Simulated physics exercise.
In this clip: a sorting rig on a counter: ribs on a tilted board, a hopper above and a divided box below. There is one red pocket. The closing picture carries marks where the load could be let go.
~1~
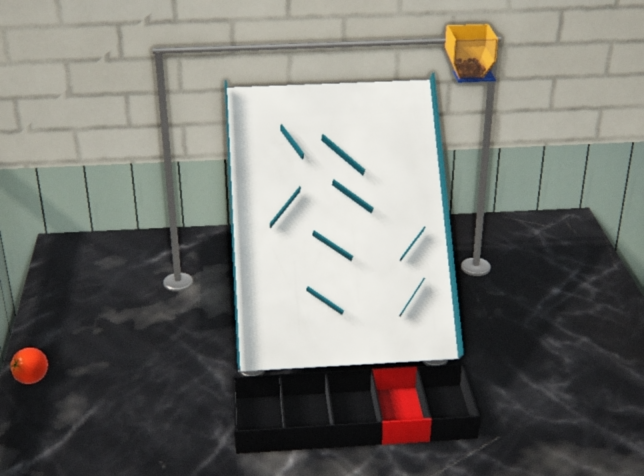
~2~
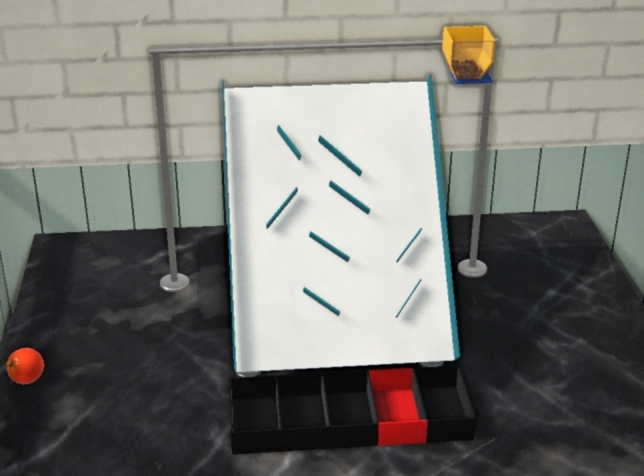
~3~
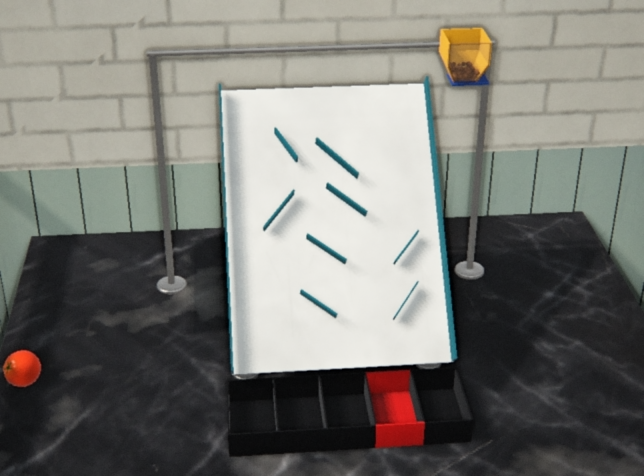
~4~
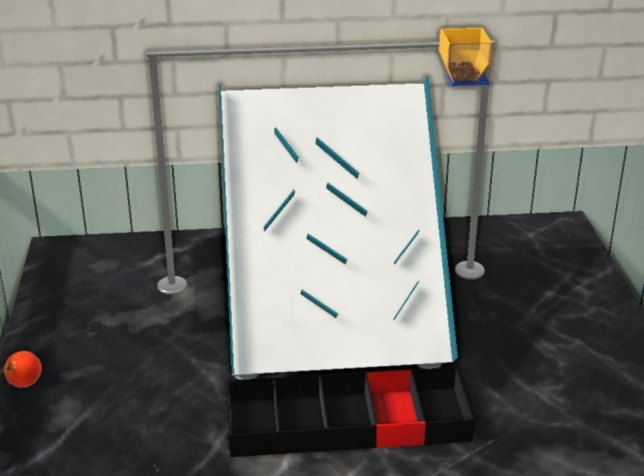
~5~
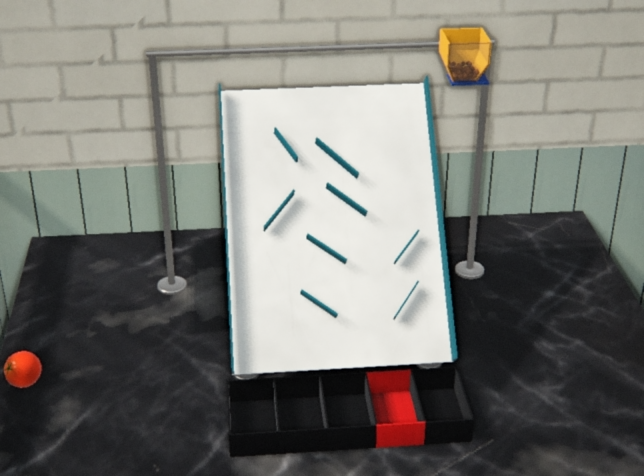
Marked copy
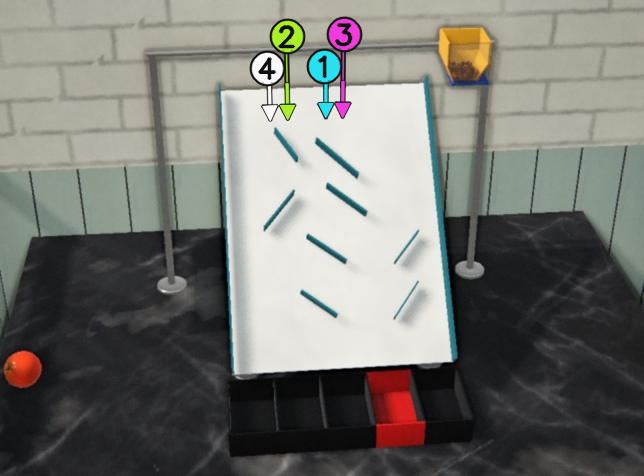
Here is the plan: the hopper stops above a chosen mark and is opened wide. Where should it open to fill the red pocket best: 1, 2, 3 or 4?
The best mark is 2.
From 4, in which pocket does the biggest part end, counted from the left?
It is the first one.
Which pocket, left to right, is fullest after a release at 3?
It is the third one.
On the marked copy, mark 1 meets the board at (325, 112); mark 2 meets the board at (287, 114); mark 3 meets the board at (342, 112); mark 4 meets the board at (270, 115).
With 1, about half in the red pocket, about half in other pockets.
With 2, about two thirds in the red pocket, about a third in other pockets.
With 3, about a third in the red pocket, about two thirds in other pockets, a stray few outside the box.
With 4, about a third in the red pocket, about two thirds in other pockets.
